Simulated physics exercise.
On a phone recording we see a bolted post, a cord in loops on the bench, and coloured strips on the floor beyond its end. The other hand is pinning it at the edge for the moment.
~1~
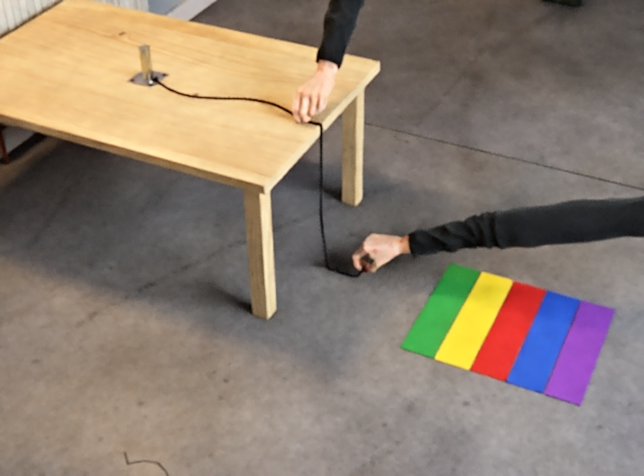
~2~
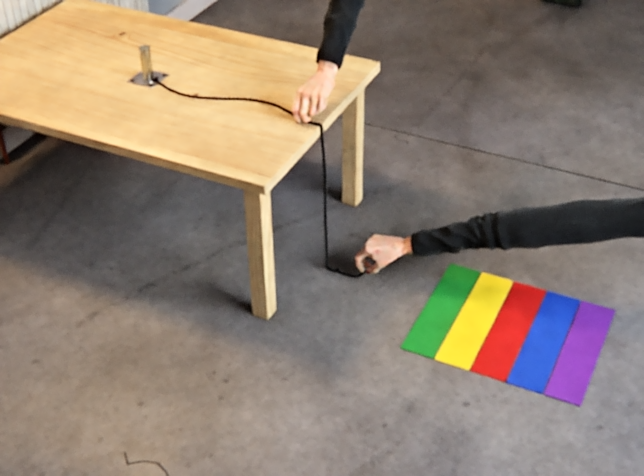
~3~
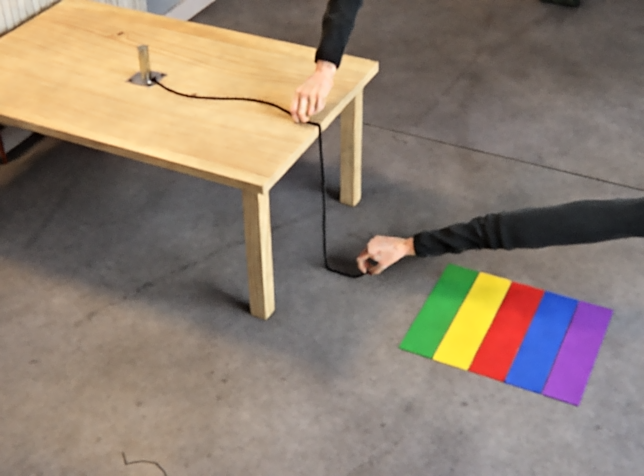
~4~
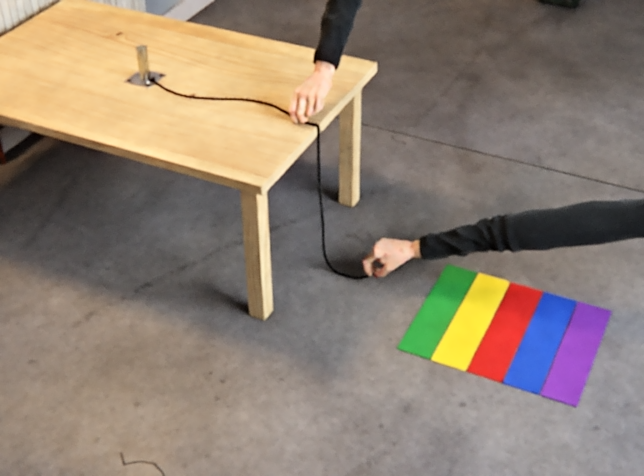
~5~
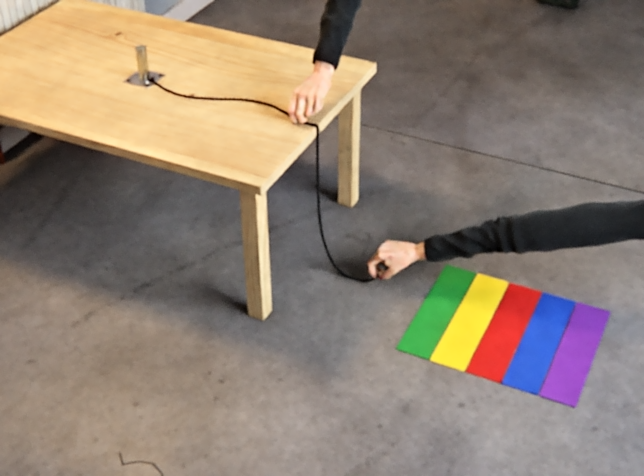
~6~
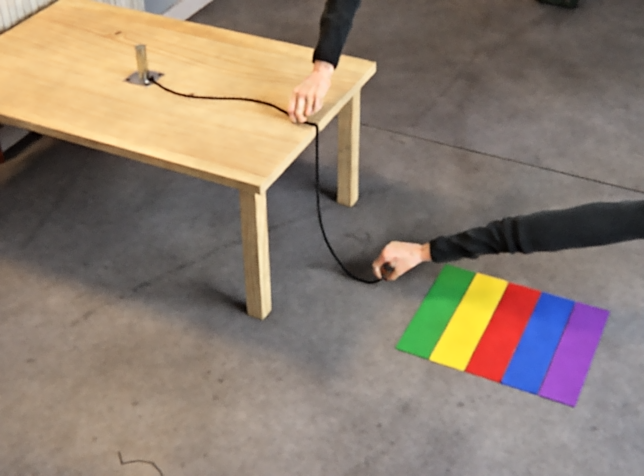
A hand in a dark sleeve presses a black cord against the edge of a pale wooden table, seen from above on a grey concrete floor. The cord runs from a small upright post across the tabletop and hangs to a second hand near green, yellow, red, blue and purple strips. That lower hand draws the cord's end slightly rightward toward the strips, while the view barely shifts.
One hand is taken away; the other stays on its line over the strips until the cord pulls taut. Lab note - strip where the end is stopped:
Yellow strip.
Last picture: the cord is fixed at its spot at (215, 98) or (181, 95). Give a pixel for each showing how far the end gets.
Approximately (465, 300), then (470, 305).
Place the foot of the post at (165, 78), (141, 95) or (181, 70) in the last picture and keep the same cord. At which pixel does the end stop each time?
In order, the pixels are (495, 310), (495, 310) and (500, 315).
Early on, end near (416, 287); short of the strips.
Midway, end near (452, 298); over green.
At the end of the slack, end near (472, 304); over yellow. It halts on the yellow strip.
